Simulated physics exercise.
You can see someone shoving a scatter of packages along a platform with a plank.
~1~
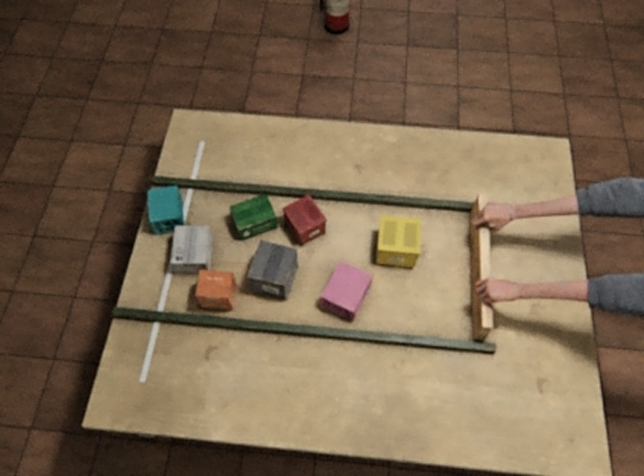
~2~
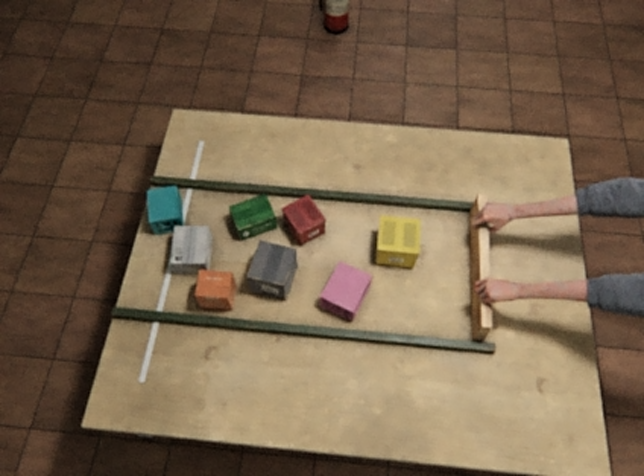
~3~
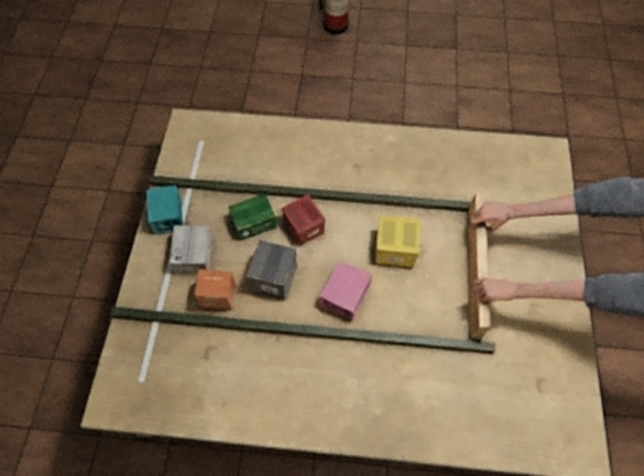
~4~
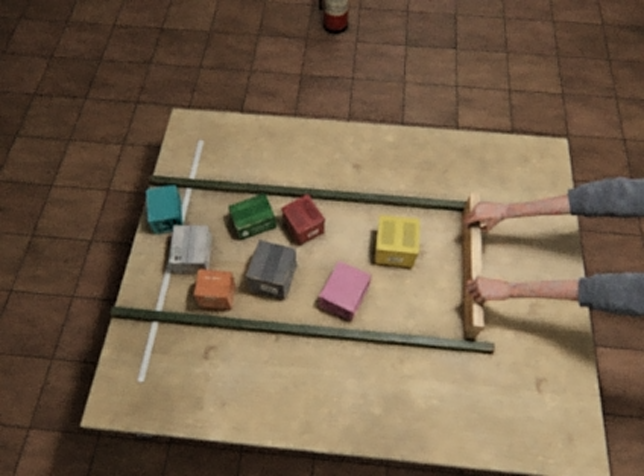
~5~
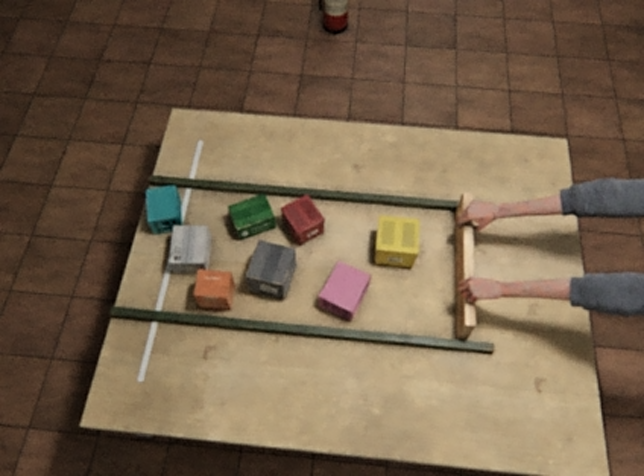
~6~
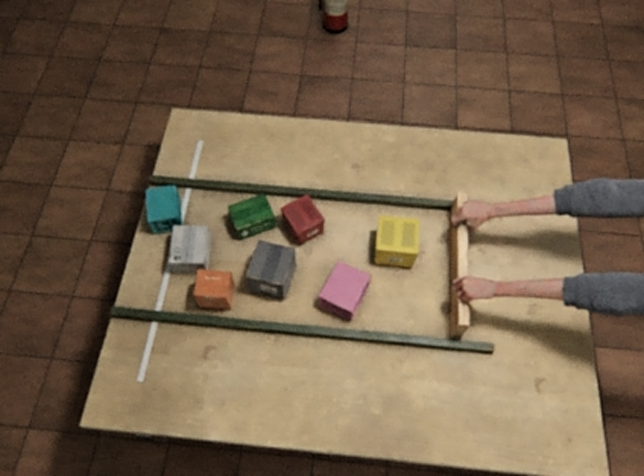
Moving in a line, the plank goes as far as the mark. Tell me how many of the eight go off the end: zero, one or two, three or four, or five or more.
The answer is five or more.
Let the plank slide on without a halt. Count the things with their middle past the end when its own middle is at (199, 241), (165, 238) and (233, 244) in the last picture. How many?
The counts would come out as 3, 6 and 1.
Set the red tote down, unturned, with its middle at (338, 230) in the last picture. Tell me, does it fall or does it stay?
In that case it ends up off.
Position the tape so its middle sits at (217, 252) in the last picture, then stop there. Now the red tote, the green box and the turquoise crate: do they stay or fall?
Lab note: Red tote is safe; green box comes off; turquoise crate comes off.
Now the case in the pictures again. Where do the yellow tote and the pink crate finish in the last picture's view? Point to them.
I'd put one at around (156, 221) and the other at around (145, 278).
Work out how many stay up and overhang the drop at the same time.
Overhang count: 0.
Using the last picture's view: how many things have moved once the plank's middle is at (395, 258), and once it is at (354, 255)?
The first number is 1, the next one 3.
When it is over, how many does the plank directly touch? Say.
The count in contact is 2.
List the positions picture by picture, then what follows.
Turquoise crate (167, 210); white parcel (193, 250); orange box (217, 290); plank (480, 266); tape (176, 248), in the first frame.
White parcel (192, 250); pink crate (346, 291), in the second frame.
Orange box (216, 290); yellow tote (397, 242), in the third frame.
Turquoise crate (165, 210); green box (253, 217), in the fourth frame.
White parcel (191, 250); red tote (303, 221), in the fifth frame.
Turquoise crate (165, 210); white parcel (191, 250); orange box (215, 290); plank (459, 264); tape (174, 248), in the sixth frame.
Soon after, none off yet; turquoise crate at rest near (165, 210); white parcel at rest near (191, 250); orange box at rest near (215, 290).
After that, none off yet; turquoise crate at rest near (165, 210); white parcel at rest near (191, 250); orange box displaced a little near (199, 291).
And then, one off so far; turquoise crate off the edge near (131, 237); white parcel displaced about its own width near (144, 234); orange box displaced well along near (139, 286).
In the end, the number that fall off is five or more; gone, red tote, grey parcel, green box, orange box, white parcel and turquoise crate.
